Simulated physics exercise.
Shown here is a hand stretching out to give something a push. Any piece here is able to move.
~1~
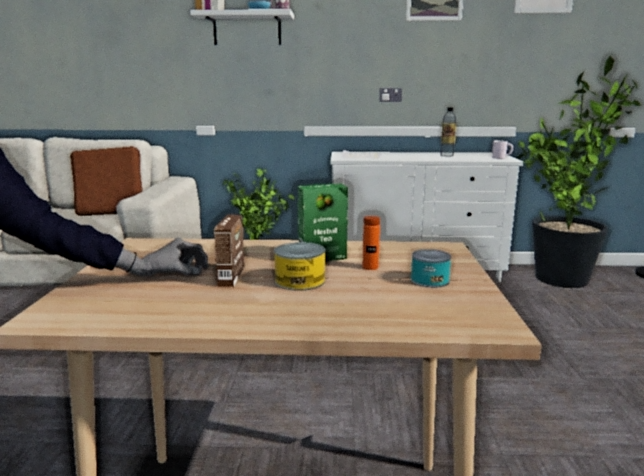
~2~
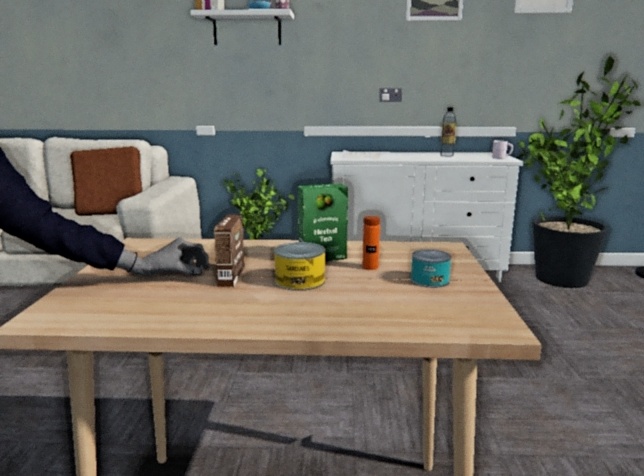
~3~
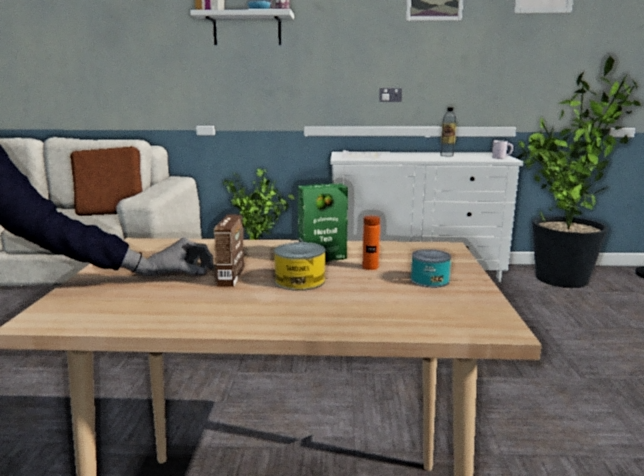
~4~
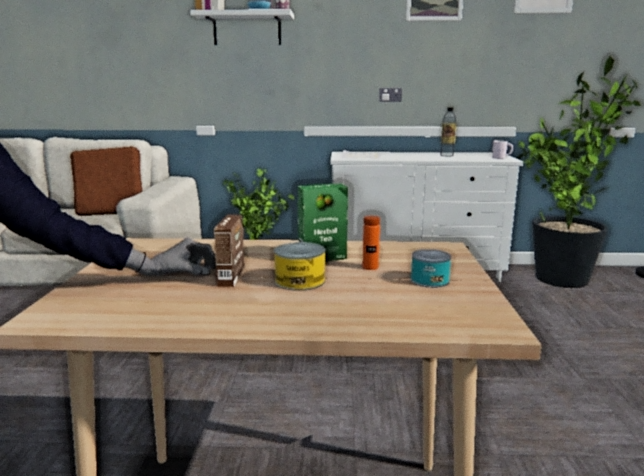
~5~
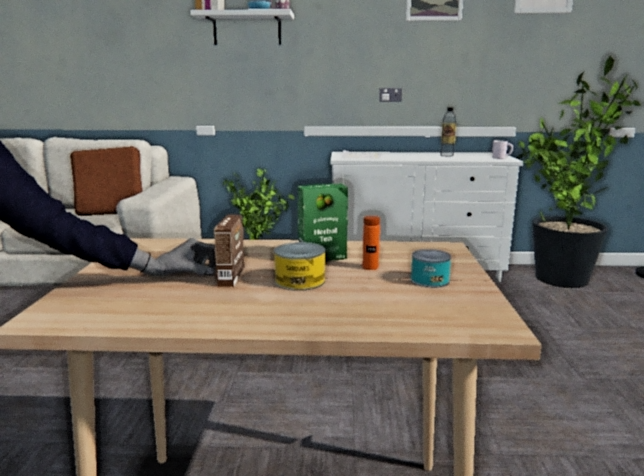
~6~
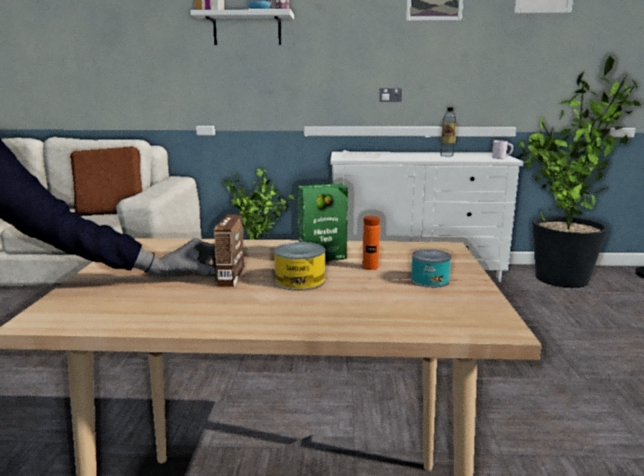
A gloved hand reached in from the left over a wooden table and crept slightly toward a small brown box, while the cans, green packet and orange bottle beside it stayed still.
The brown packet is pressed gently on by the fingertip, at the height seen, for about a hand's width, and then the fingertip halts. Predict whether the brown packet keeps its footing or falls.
It does not pitch over.
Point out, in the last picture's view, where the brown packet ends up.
Near (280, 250).
Then, 0.40 s past the last view, brown packet displaced a little near (243, 250).
Then, 0.90 s past the last view, brown packet displaced a little near (259, 250).
Then, 1.30 s past the last view, brown packet displaced about its own width near (273, 250).
Then, 1.90 s past the last view, brown packet displaced about its own width near (280, 250).
Finally, moved from the start, brown packet. Final places as the last picture's camera would see them, brown packet near (280, 251).
